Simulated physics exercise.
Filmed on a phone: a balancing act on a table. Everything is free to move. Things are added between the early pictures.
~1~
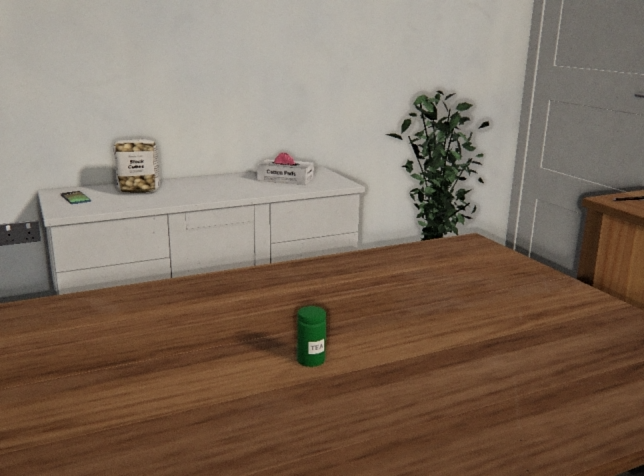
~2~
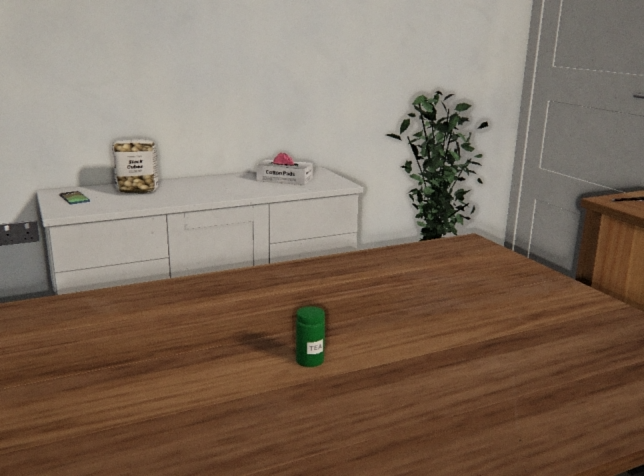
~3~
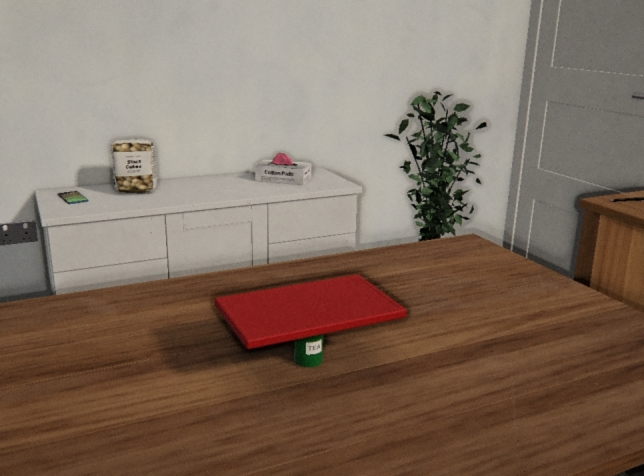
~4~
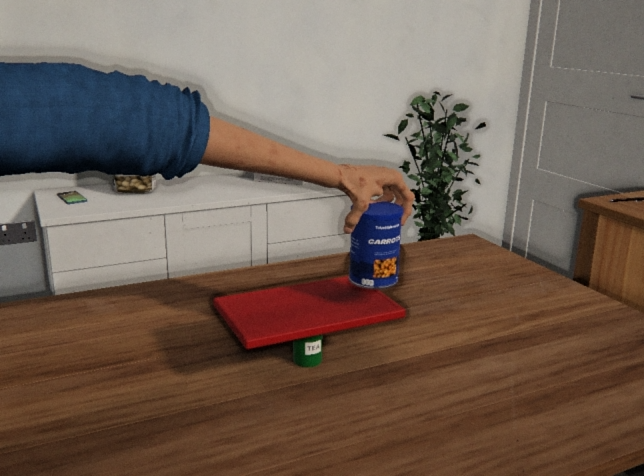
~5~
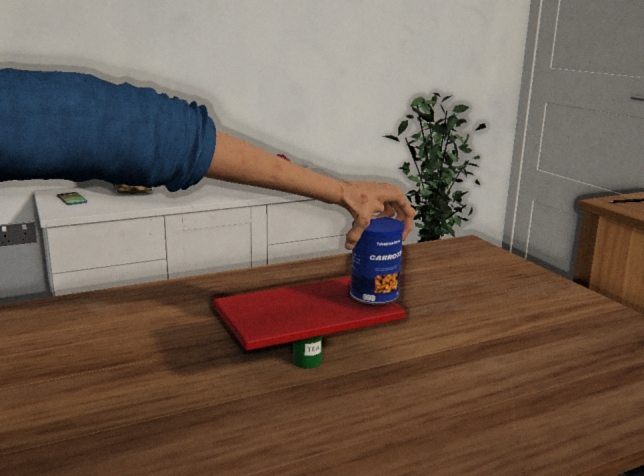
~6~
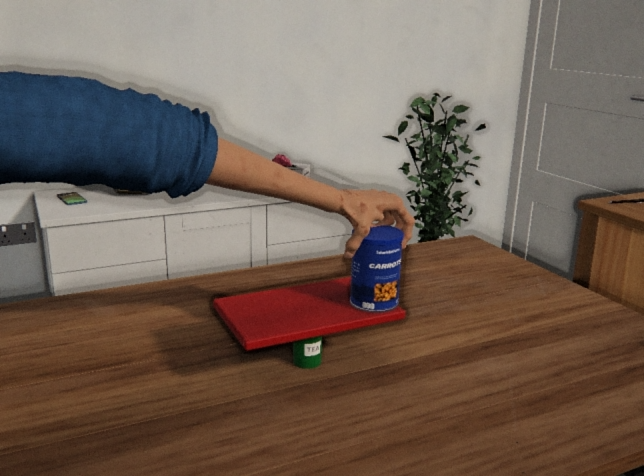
On a wooden table, a small green shaker stands alone, then a red board appears balanced across its top. A hand reaches in from the left and lowers a blue tin onto the board's right end, keeping hold of it.
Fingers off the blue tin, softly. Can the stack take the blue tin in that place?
It comes apart.
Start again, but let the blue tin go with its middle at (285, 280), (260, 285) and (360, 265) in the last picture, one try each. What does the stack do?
First try: It comes apart; second try: It loses its balance; third try: It gives way.
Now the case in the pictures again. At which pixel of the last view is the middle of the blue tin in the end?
At about (483, 348).
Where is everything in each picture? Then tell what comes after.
In the first frame, the last thing is not in view yet; green shaker (311, 336).
In the second frame, the last thing is not in view yet; green shaker (310, 337).
In the third frame, the last thing is not in view yet.
The fourth frame shows coming down; blue tin (375, 244).
The fifth frame shows coming down; blue tin (377, 260).
The sixth frame shows in place under the hand; blue tin (376, 268).
Then, 0.30 s after the last picture, blue tin now fallen; red lid tipped 45° from how it was.
Then, 0.40 s after the last picture, red lid tipped 54° from how it was.
Then, 0.60 s after the last picture, red lid tipped 26° from how it was; green shaker slid about its own width.
Then, 1.10 s after the last picture, red lid now fallen; green shaker slid about its own width.
At rest, fallen, blue tin and red lid; moved from the start, green shaker. Seen from the same camera at the end, blue tin near (483, 348). The stack gives way.
